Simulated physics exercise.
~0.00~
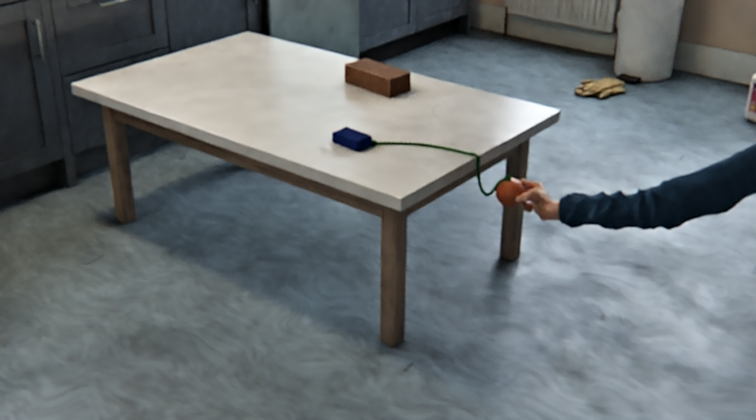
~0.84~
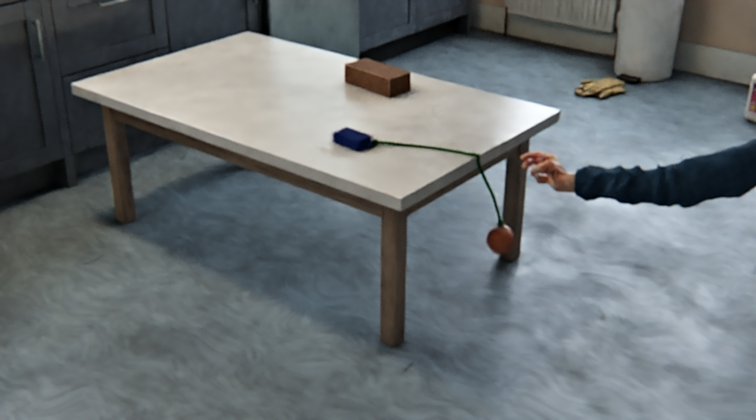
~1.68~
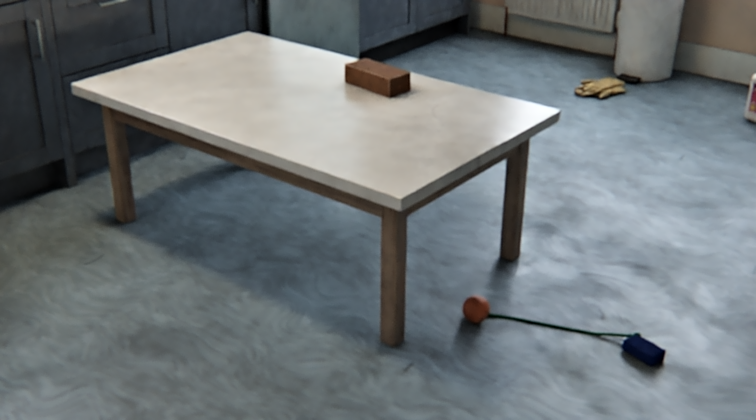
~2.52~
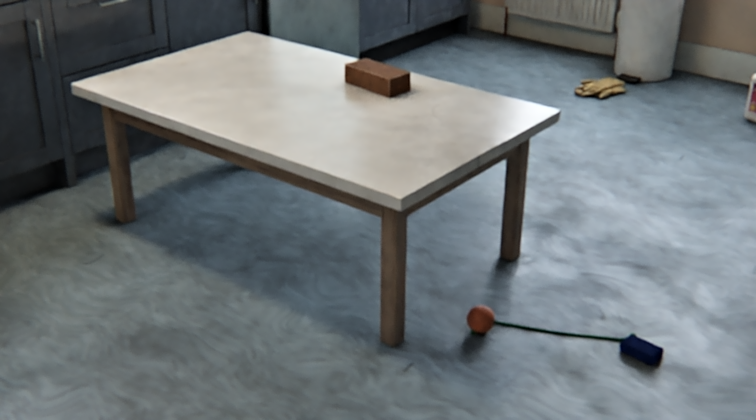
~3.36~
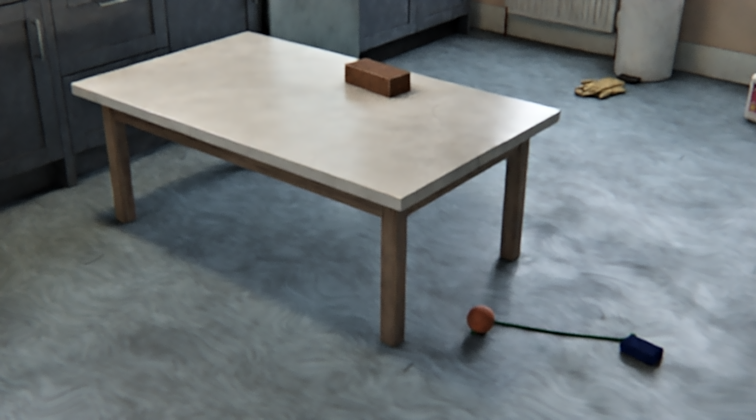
An orange, held by a hand at the right, is tied by a green cord to a dark blue sponge on a pale table with wooden legs, seen from above at an angle in a grey-floored kitchen. A reddish-brown brick sits near the table's far edge, and yellow gloves lie on the floor behind. The hand lets go and draws back, and the orange drops beside the table. The sponge is dragged off the edge and lands on the floor to the right, turned around. The orange shifts slightly and rests near it, the cord stretched between them, while the brick stays put.
